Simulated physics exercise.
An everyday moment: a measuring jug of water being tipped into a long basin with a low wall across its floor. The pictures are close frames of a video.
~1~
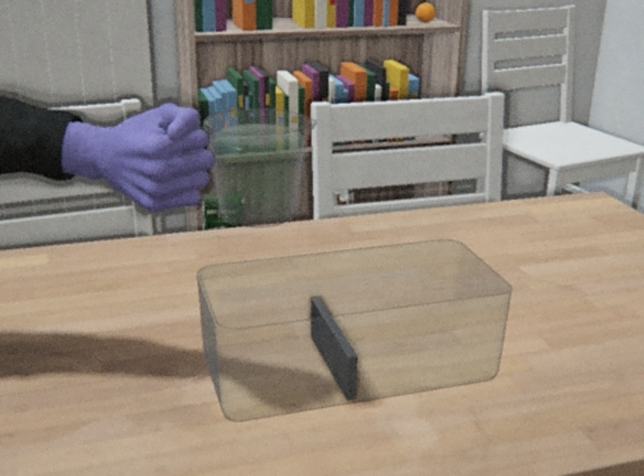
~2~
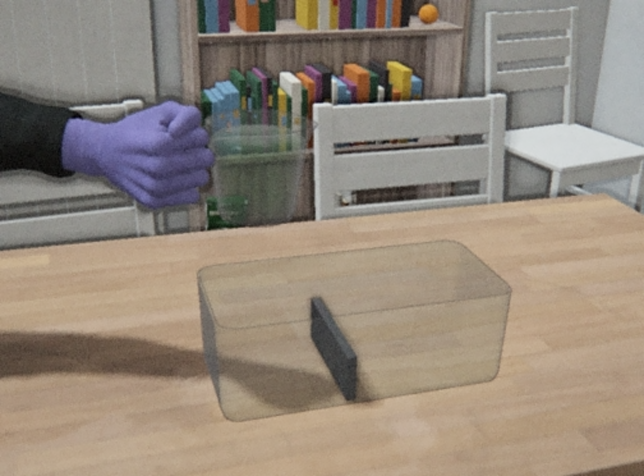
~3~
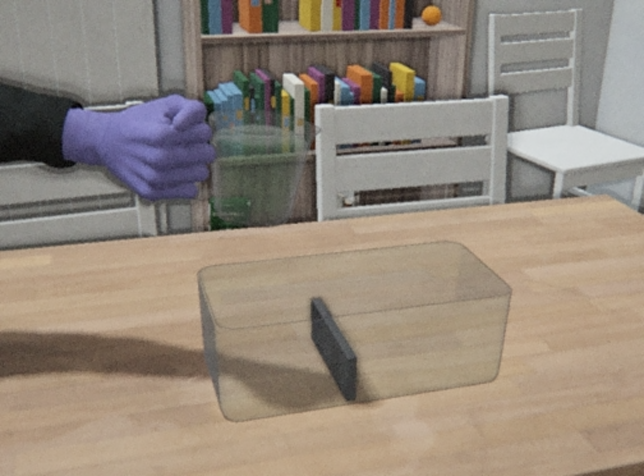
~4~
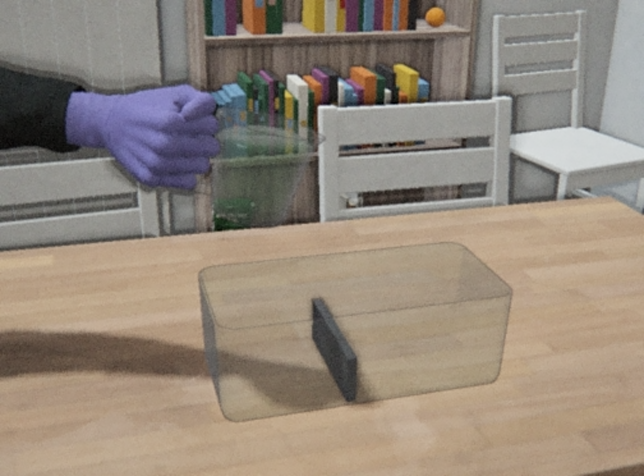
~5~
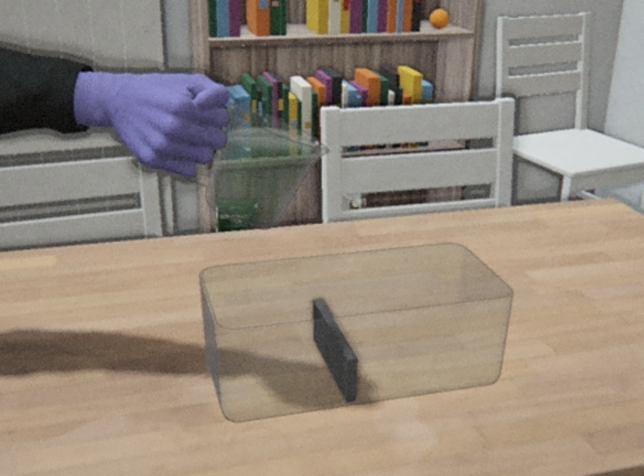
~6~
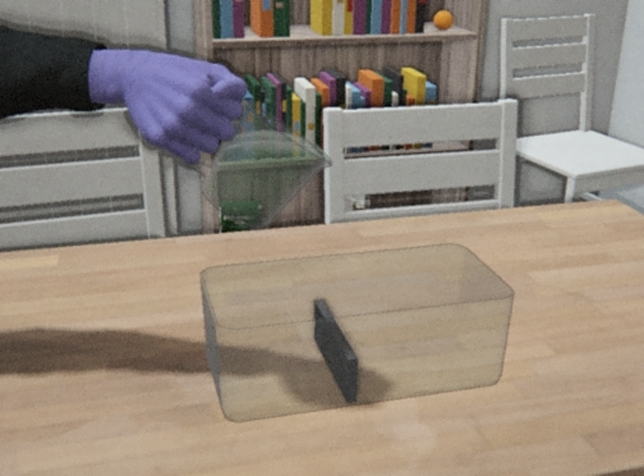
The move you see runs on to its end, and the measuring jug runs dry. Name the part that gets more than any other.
Most lies in the right part.
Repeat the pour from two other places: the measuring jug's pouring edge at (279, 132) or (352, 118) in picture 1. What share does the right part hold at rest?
The first gives 25 %, the second 95 %.
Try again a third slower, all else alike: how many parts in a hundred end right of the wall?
It comes to 95 per cent or so.
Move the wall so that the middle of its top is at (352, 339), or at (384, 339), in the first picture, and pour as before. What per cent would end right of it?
Near 70 % and 15 %.
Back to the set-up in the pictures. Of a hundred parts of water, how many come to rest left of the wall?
Some 5 per cent.
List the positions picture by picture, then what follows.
In the first frame, it leans 0°; its right rim is at (316, 120); the water meets the walls at (209, 138) and (302, 132); the long basin's rim runs from (207, 299) to (485, 265); the wall's top is at (333, 326).
In the second frame, it leans 2°; its right rim is at (317, 122); the water meets the walls at (210, 137) and (303, 133).
In the third frame, it leans 6°; its right rim is at (320, 127); the water meets the walls at (212, 136) and (305, 135).
In the fourth frame, it leans 14°; its right rim is at (325, 136); the water meets the walls at (217, 136) and (310, 138).
In the fifth frame, it leans 24°; its right rim is at (330, 148); the water meets the walls at (222, 140) and (319, 143).
In the sixth frame, it leans 36°; its right rim is at (332, 163); the water meets the walls at (217, 156) and (325, 152); 1 per cent is over the edge.
A moment on, the tilt is 100° and 42 per cent is still to pour, 0 is left of the wall and 24 right of it.
Next, the tilt is 105° and 7 per cent is still to pour, 1 is left of the wall and 78 right of it.
Then the tilt is 105° and 0 per cent is still to pour, 3 is left of the wall and 93 right of it.
Later the tilt is 105° and 0 per cent is still to pour, 4 is left of the wall and 94 right of it.
At rest 4 per cent lies left of the wall, 94 right of it and 2 outside.
